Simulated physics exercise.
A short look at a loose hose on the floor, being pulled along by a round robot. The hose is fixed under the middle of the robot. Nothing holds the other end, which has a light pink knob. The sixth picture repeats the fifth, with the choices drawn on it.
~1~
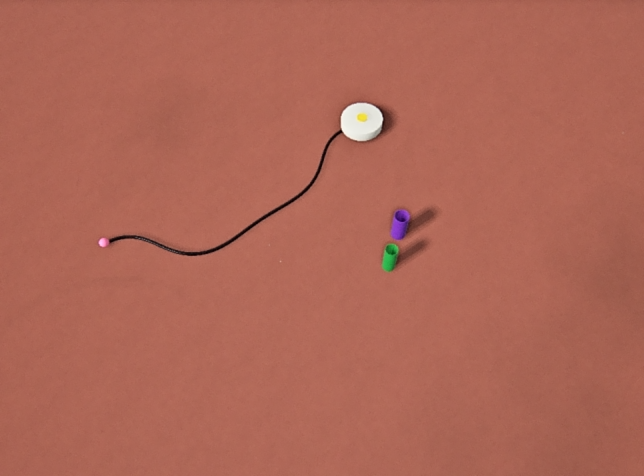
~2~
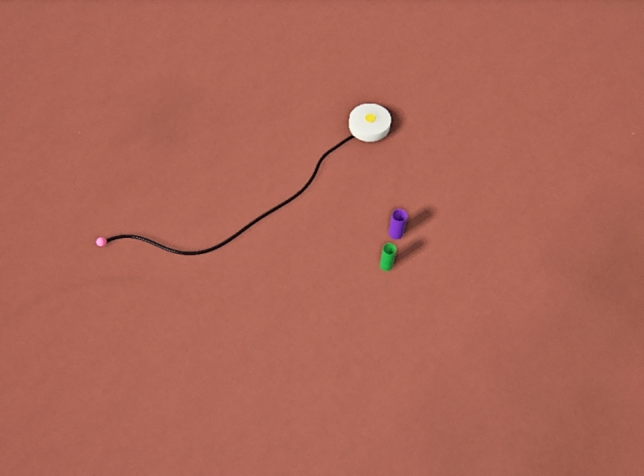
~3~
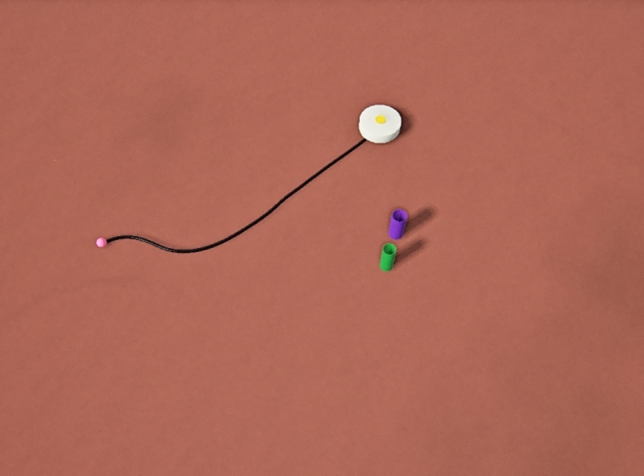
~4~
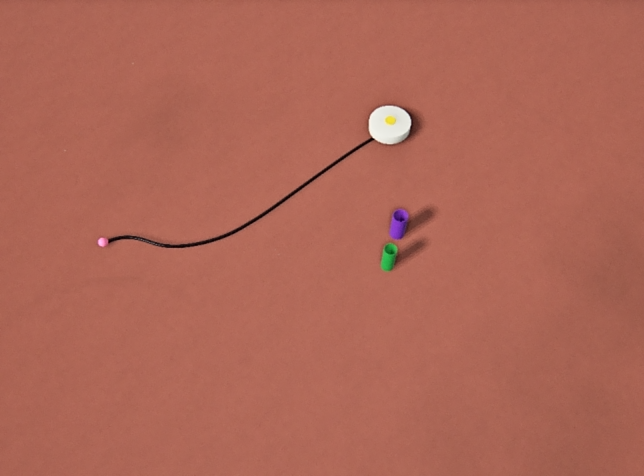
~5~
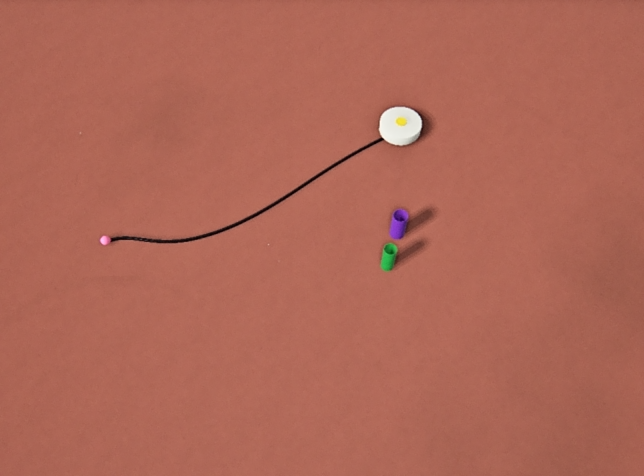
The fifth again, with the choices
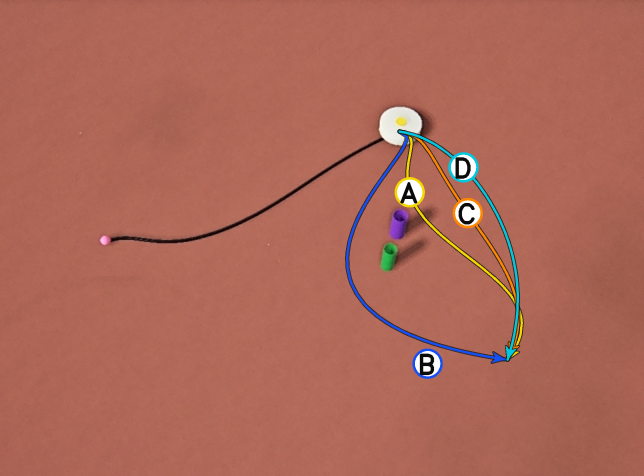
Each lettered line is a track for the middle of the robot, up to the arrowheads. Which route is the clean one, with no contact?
Route B touches nothing.
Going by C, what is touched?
The purple post.
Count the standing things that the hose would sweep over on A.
It sweeps two.
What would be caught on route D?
It is the purple post.
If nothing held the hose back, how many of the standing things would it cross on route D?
One.
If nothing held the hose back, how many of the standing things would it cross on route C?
In all, one.
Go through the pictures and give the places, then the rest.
Purple post (400, 225); green post (390, 258); robot (362, 123), in the first frame.
Robot (370, 123); purple post (398, 225), in the second frame.
Robot (380, 125); free end (102, 243), in the third frame.
Robot (390, 126); free end (103, 242); purple post (399, 225), in the fourth frame.
Robot (400, 127); free end (106, 240); purple post (399, 225); green post (389, 258), in the fifth frame.
On the copy, A from (399, 132) via (443, 237) to (508, 360); B from (399, 132) via (347, 258) to (505, 359); C from (399, 132) via (477, 226) to (509, 356); D from (399, 132) via (498, 216) to (508, 360).
On B. First, robot (358, 214), middle of the hose (271, 206), free end (108, 240).
Then, robot (397, 325), middle of the hose (274, 214), free end (108, 240).
Finally, robot (510, 357), middle of the hose (324, 289), free end (162, 239); nothing has been touched.
By contrast, A meets the purple post and green post; C meets the purple post; D meets the purple post.
